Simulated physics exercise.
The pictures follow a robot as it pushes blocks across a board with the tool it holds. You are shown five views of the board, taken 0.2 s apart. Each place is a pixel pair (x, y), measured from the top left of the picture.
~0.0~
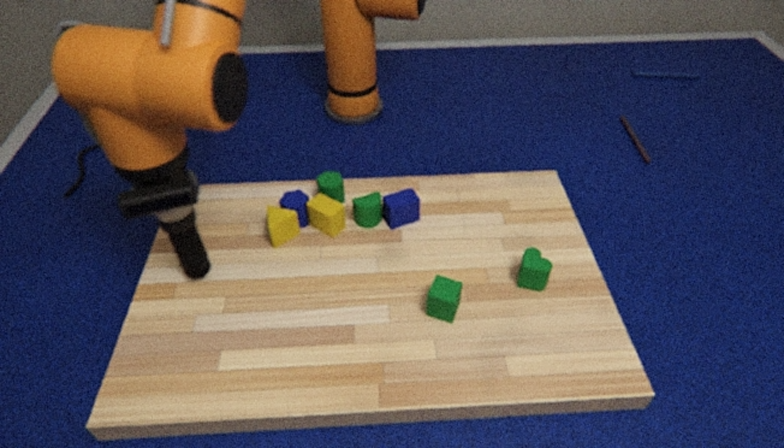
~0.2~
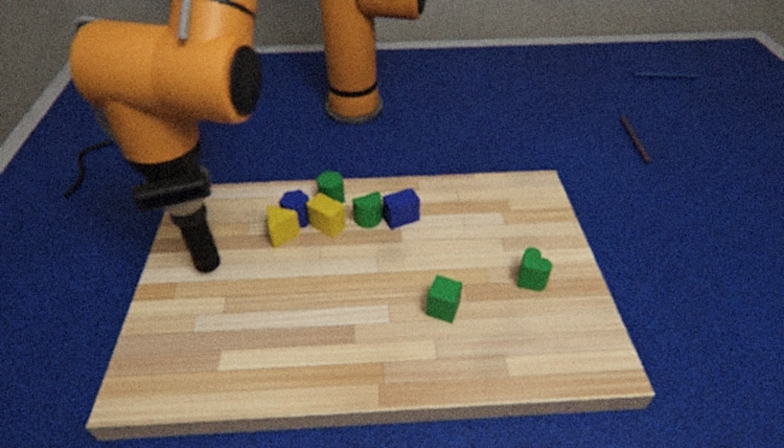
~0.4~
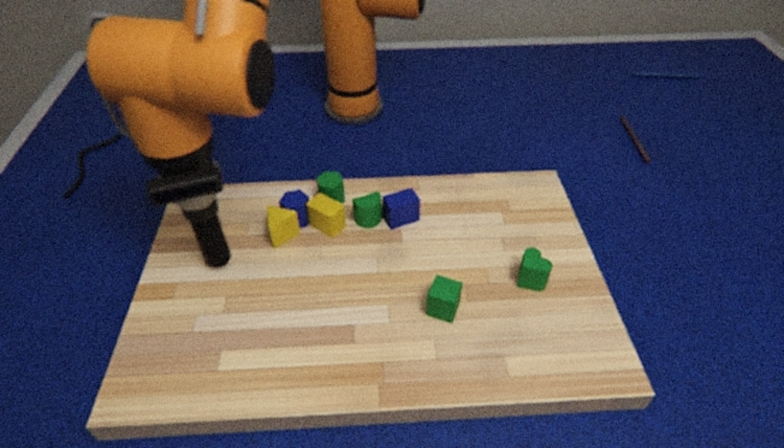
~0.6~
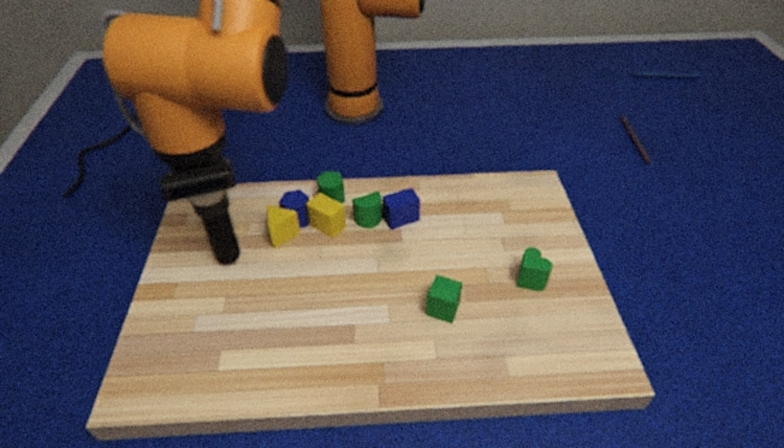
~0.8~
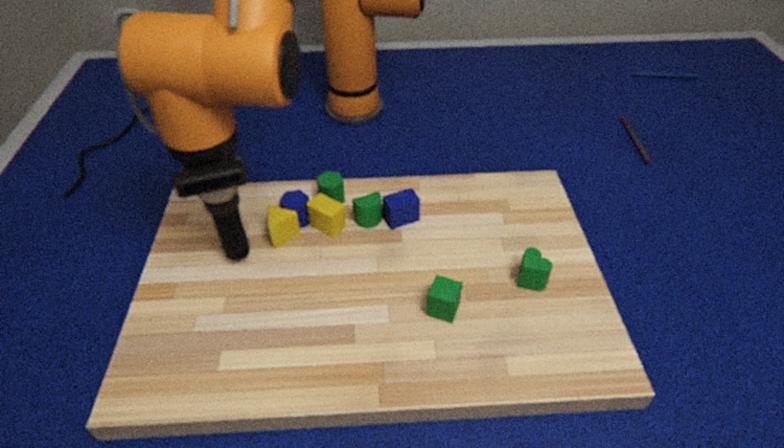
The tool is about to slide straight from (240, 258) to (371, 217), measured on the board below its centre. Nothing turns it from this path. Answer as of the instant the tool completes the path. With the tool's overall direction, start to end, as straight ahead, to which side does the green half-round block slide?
It goes left.
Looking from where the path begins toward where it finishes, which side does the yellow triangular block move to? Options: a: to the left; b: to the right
It's a.
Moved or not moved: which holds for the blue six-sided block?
It is shoved along.
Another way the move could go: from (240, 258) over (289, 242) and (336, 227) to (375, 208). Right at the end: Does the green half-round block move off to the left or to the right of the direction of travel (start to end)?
The left.
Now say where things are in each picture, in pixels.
Lower end of the tool (198, 270), tops of blocks, yellow triangular block (278, 215), blue six-sided block (294, 199), yellow rectangle (325, 204), green six-sided block (330, 179), green half-round block (368, 200), blue rectangle (401, 198), in the first frame.
Tool (208, 264), blocks as before, in the second frame.
Tool (219, 259), blocks as before, in the third frame.
Tool (228, 255), blocks as before, in the fourth frame.
Tool (238, 252), yellow triangular block (278, 215), blue six-sided block (294, 199), yellow rectangle (325, 204), green six-sided block (330, 179), green half-round block (368, 200), blue rectangle (401, 198), in the fifth frame.
What follows on the original path. One third of the way, tool (285, 238); yellow triangular block (295, 209), turned 45° anticlockwise; blue six-sided block (299, 191), turned 15° anticlockwise.
Two thirds of the way, tool (330, 225); yellow triangular block (317, 195), turned 85° anticlockwise; blue six-sided block (299, 186), turned 40° anticlockwise; yellow rectangle (343, 195), turned 25° clockwise; green half-round block (373, 197); blue rectangle (405, 197).
At the end, tool (371, 212); yellow triangular block (319, 195), turned 95° anticlockwise; blue six-sided block (299, 186), turned 40° anticlockwise; yellow rectangle (359, 183), turned 50° anticlockwise; green six-sided block (329, 178); green half-round block (387, 183), turned 60° clockwise; blue rectangle (413, 196), turned 35° clockwise.
